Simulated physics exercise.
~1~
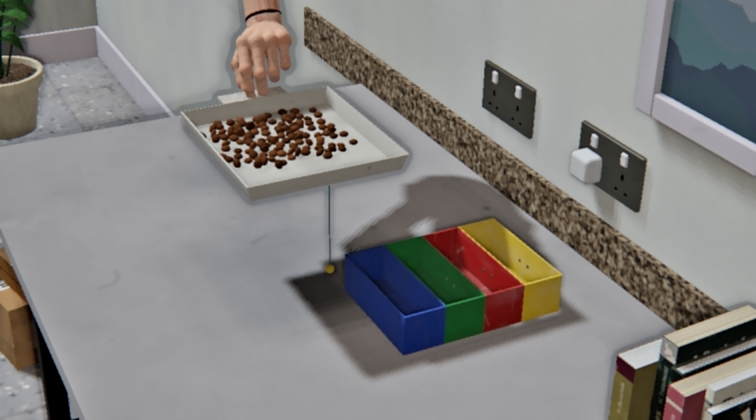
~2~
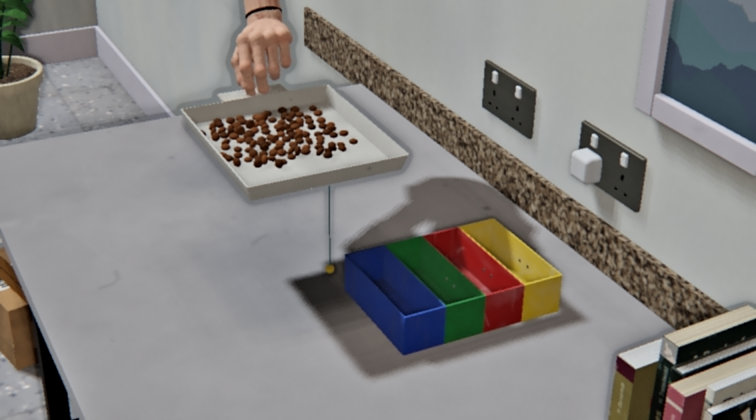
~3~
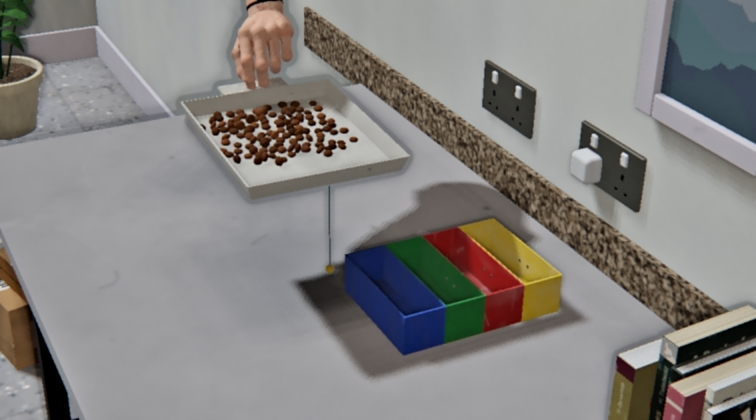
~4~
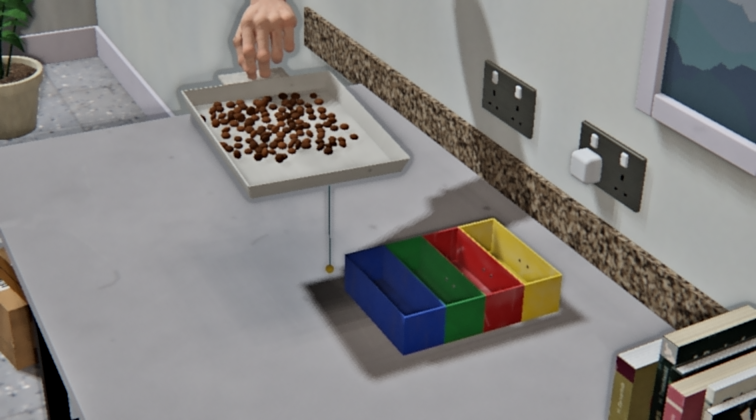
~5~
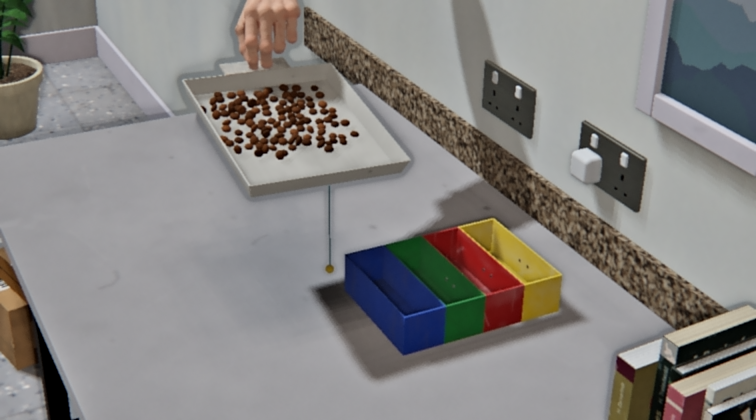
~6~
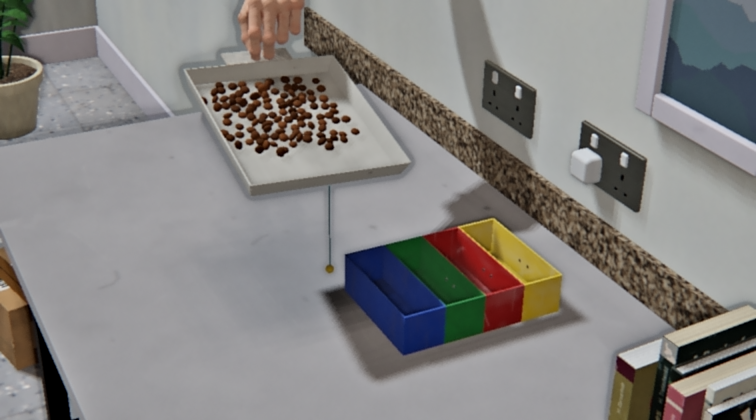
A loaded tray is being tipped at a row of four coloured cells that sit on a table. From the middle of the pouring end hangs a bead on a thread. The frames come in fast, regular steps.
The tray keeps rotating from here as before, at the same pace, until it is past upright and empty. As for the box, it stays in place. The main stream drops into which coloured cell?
It drops into the blue cell.
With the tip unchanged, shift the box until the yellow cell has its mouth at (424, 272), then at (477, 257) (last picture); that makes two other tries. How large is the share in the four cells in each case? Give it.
You'd get near 100 percent first and near 90 percent next.
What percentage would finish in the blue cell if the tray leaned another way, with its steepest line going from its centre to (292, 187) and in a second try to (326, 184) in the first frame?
In order, 0 in a hundred and 20 in a hundred.
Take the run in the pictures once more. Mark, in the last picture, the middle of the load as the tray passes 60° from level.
Roughly at (355, 169).
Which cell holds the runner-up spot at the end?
That would be that green cell.
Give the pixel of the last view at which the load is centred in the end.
The centre comes to rest near (395, 321).
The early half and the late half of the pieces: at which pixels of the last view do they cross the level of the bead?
Points: About (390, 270), then about (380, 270).
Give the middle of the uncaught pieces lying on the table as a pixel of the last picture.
The centre sits close to (365, 342).
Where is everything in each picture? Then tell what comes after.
In the first picture, corners of the pouring end (251, 184) and (401, 153), level; middle of the load (271, 139), bits of dog kibble; bead on its thread (330, 269); blue cell (424, 327); green cell (465, 316); red cell (504, 305); yellow cell (542, 294).
In the second picture, corners of the pouring end (251, 184) and (402, 153), level; middle of the load (271, 138).
In the third picture, corners of the pouring end (251, 183) and (402, 154), tipped barely, lowest at the right corner; middle of the load (271, 133).
In the fourth picture, corners of the pouring end (252, 182) and (403, 156), tipped a little, lowest at the right corner; middle of the load (271, 127).
In the fifth picture, corners of the pouring end (253, 182) and (403, 158), tipped a little, lowest at the right corner; middle of the load (272, 121).
In the sixth picture, corners of the pouring end (254, 181) and (404, 160), tipped clearly, lowest at the right corner; middle of the load (273, 115); blue cell (424, 327); green cell (465, 316); red cell (504, 305); yellow cell (542, 294).
Just after the last frame, tray tipped steeply; almost all on the tray; about a tenth falling or outside the box.
A moment on, tray tipped right over; roughly half on the tray; roughly a quarter in the blue cell; about a tenth in the green cell; roughly a third falling or outside the box.
Further on, tray tipped past a quarter turn; roughly half in the blue cell; roughly a quarter in the green cell; roughly a third falling or outside the box.
When it is over, tray tipped past a quarter turn; roughly half in the blue cell; roughly a quarter in the green cell; not one in the red cell; not one in the yellow cell; roughly a third outside the box.
